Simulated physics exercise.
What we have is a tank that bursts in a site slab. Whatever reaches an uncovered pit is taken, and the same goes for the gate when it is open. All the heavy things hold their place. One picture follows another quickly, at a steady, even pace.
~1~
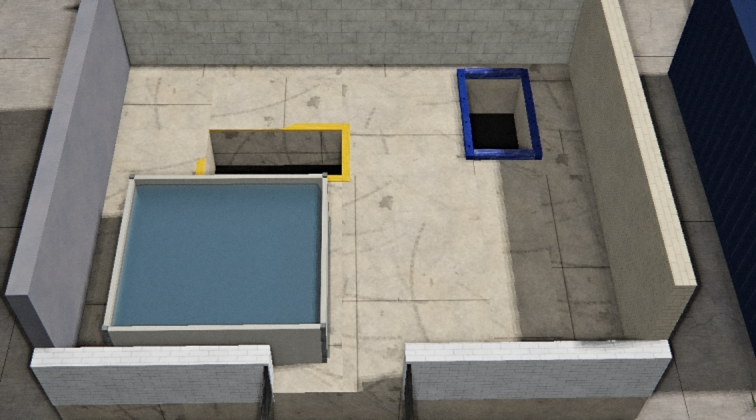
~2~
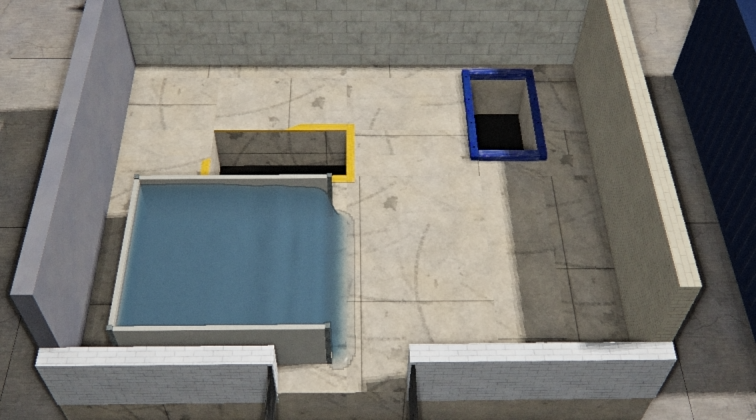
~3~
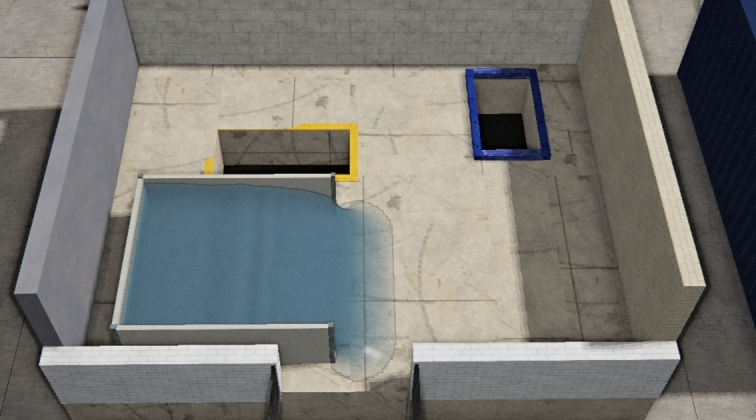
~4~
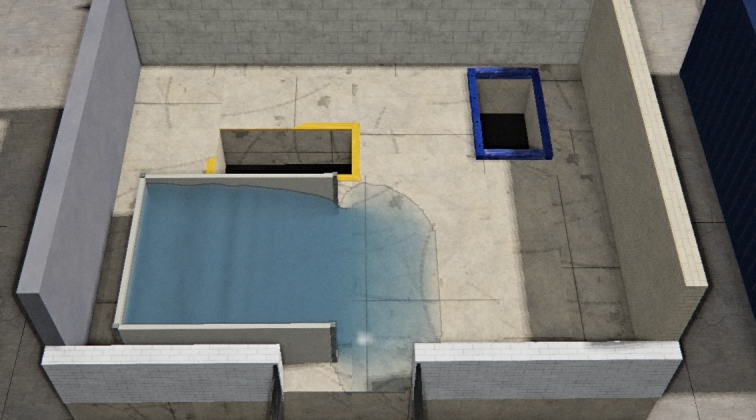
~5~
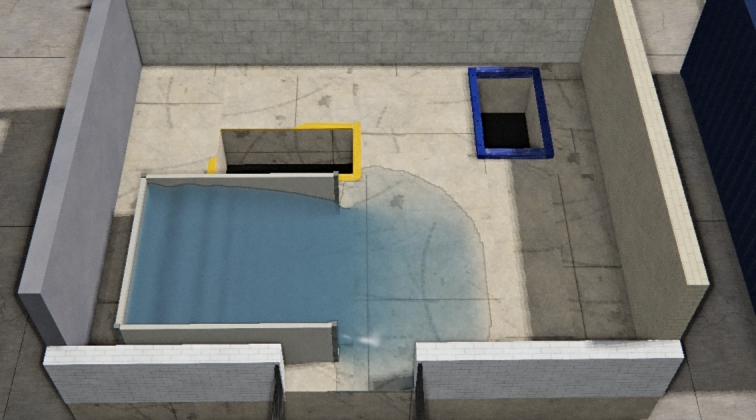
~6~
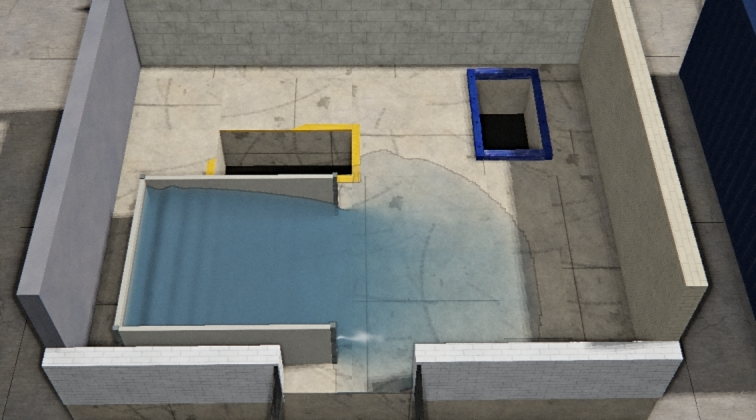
A tank of blue water at the left of a walled concrete slab, seen from high above, loses its right side, and the water pours out through the opening. A yellow-edged pit lies behind the tank, a blue-framed one stands at the back right, and low pale walls flank a gap in front. The rounded sheet spreads rightward and backward across the floor as the view shifts very slightly.
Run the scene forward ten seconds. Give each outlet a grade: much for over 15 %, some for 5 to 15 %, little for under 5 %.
Grades: Gate - some, blue pit - much, yellow pit - some.
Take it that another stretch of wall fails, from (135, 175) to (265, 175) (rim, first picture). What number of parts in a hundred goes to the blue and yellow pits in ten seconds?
Out of every hundred parts, blue takes 6 and yellow takes 60.
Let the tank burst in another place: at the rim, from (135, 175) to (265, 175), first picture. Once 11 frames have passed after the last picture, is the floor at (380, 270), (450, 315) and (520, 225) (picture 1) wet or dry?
Spot by spot: Unaffected, then unaffected, then unaffected.
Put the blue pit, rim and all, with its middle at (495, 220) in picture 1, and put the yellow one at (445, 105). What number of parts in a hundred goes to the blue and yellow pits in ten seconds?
Of the total, the blue pit holds 25 per cent and the yellow pit 30 per cent.
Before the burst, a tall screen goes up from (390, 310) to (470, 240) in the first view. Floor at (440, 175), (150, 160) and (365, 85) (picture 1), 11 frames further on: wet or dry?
Going one after another, I'd say reached by the flood, then kept clear of the flood, then kept clear of the flood.
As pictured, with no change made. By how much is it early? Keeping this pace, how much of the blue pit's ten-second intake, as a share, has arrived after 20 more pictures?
Roughly 20 per cent.
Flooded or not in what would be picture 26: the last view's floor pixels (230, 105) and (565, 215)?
First spot spared; second spot swamped.
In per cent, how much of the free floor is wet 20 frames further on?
That should be about 60 %.
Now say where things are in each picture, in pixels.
The first frame shows the tank at (223, 251) is whole and still.
In the second frame, the front is at a hidden place, out from the gap at (327, 271).
In the third frame, water pours out at (331, 273) and has run to a hidden place.
In the fourth frame, the front is at a hidden place, out from the gap at (333, 274).
In the fifth frame, water pours out at (334, 274) and has run to a hidden place.
In the sixth frame, water pours out at (333, 275) and has run to (524, 247).
A moment on, water covers 45 % of the floor; the gate 2 %, the blue pit 0 %, the yellow pit 0 %.
Next, water covers 50 % of the floor; the gate 3 %, the blue pit 0 %, the yellow pit 0 %.
Then, water covers 60 % of the floor; the gate 4 %, the blue pit 3 %, the yellow pit 0 %.
Later, water covers 80 % of the floor; the gate 6 %, the blue pit 16 %, the yellow pit 3 %.
In the end, water covers 95 % of the floor; the gate 12 %, the blue pit 19 %, the yellow pit 12 %.
